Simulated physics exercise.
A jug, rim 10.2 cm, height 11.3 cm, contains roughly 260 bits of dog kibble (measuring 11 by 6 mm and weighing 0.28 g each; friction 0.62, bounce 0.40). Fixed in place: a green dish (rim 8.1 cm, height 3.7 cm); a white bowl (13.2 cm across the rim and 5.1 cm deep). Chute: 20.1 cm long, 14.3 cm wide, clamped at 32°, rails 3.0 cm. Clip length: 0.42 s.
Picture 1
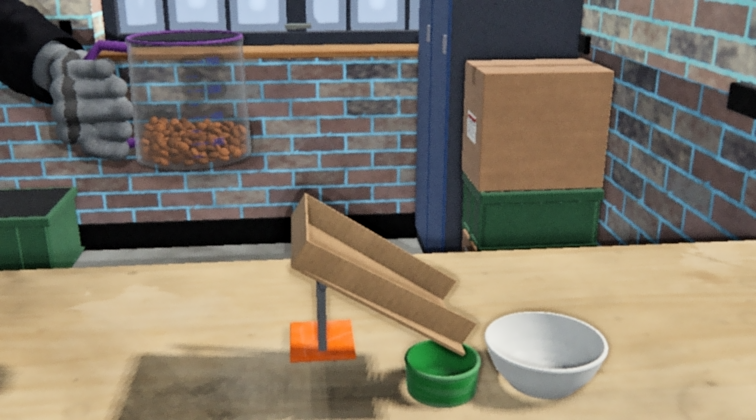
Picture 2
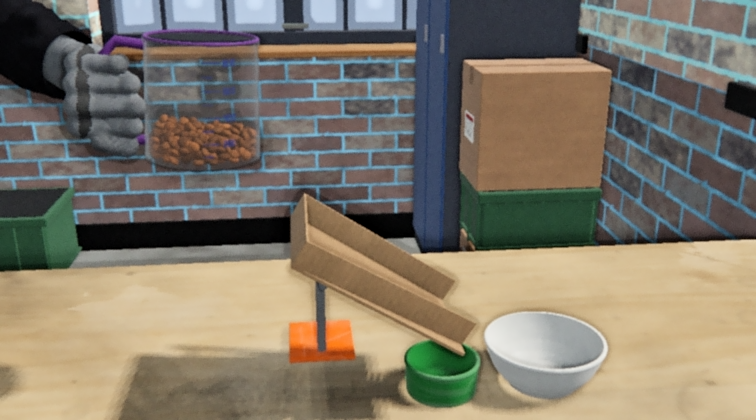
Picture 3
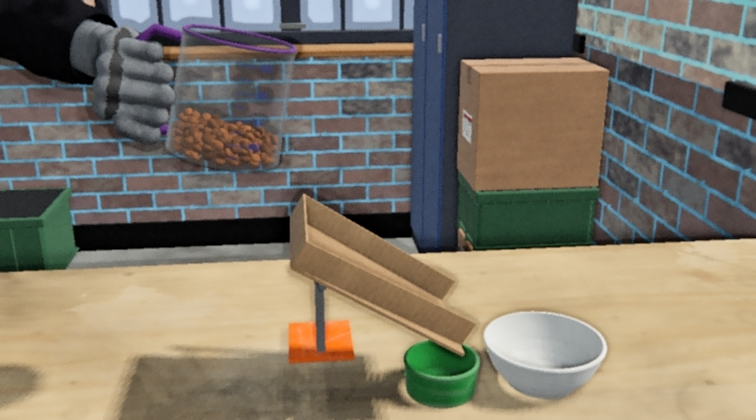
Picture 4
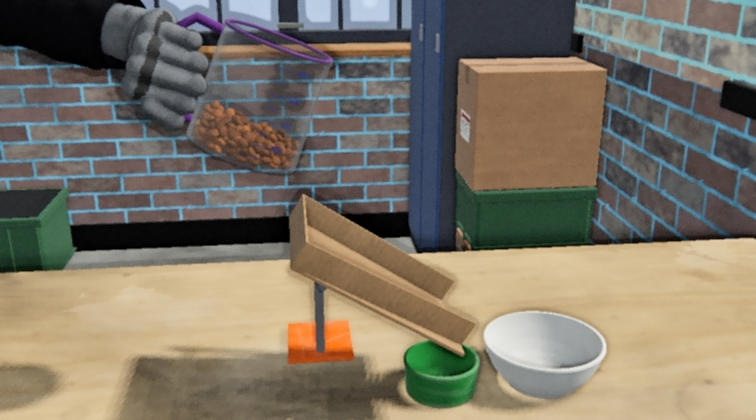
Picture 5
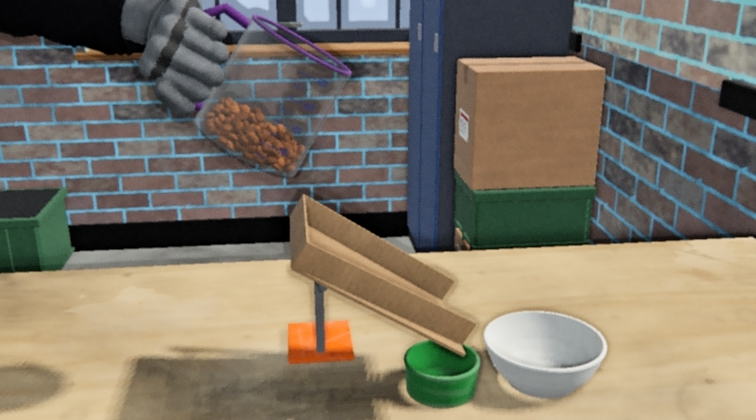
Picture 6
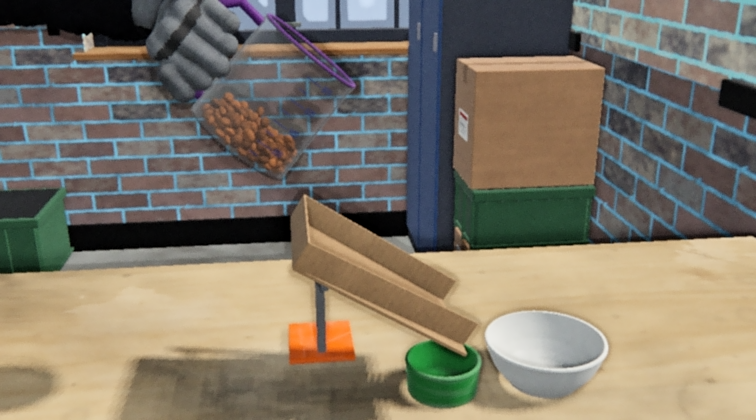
At first, a gray-gloved hand holds a clear, purple-rimmed jug of brown kibble upright, left of a wooden ramp above a green dish and a white bowl. The hand carries the jug a short way right while tilting it steadily, its rim dipping rightward and the kibble still inside.
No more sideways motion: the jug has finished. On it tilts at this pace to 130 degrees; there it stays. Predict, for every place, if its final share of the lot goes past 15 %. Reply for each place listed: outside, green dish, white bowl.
Outside - goes past; green dish - stays within; white bowl - goes past.
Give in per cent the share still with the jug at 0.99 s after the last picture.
Some 20 per cent is still held.
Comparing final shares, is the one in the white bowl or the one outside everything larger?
Larger share at rest: Outside everything.
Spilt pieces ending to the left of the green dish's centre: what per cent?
0 %, give or take.
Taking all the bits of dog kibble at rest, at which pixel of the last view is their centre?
Around (513, 380).
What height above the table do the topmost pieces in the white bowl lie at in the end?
I'd put it at close to 2.5 cm.
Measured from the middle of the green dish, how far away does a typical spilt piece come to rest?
Around 10 cm from the centre.
Then, 0.30 s after the last picture, tilt 75 degrees; jug 100 %; middle of all pieces near (239, 121).
Then, 0.55 s after the last picture, tilt 103 degrees; jug 100 %; middle of all pieces near (246, 122).
Then, 0.78 s after the last picture, tilt 128 degrees; slope 15 %, jug 85 %; middle of all pieces near (268, 142).
Then, 0.99 s after the last picture, tilt 130 degrees; slope 75 %, jug 20 %; middle of all pieces near (353, 235).
In the end, slope 0 %, white bowl 25 %, jug 0 %, green dish 5 %, outside 70 %.
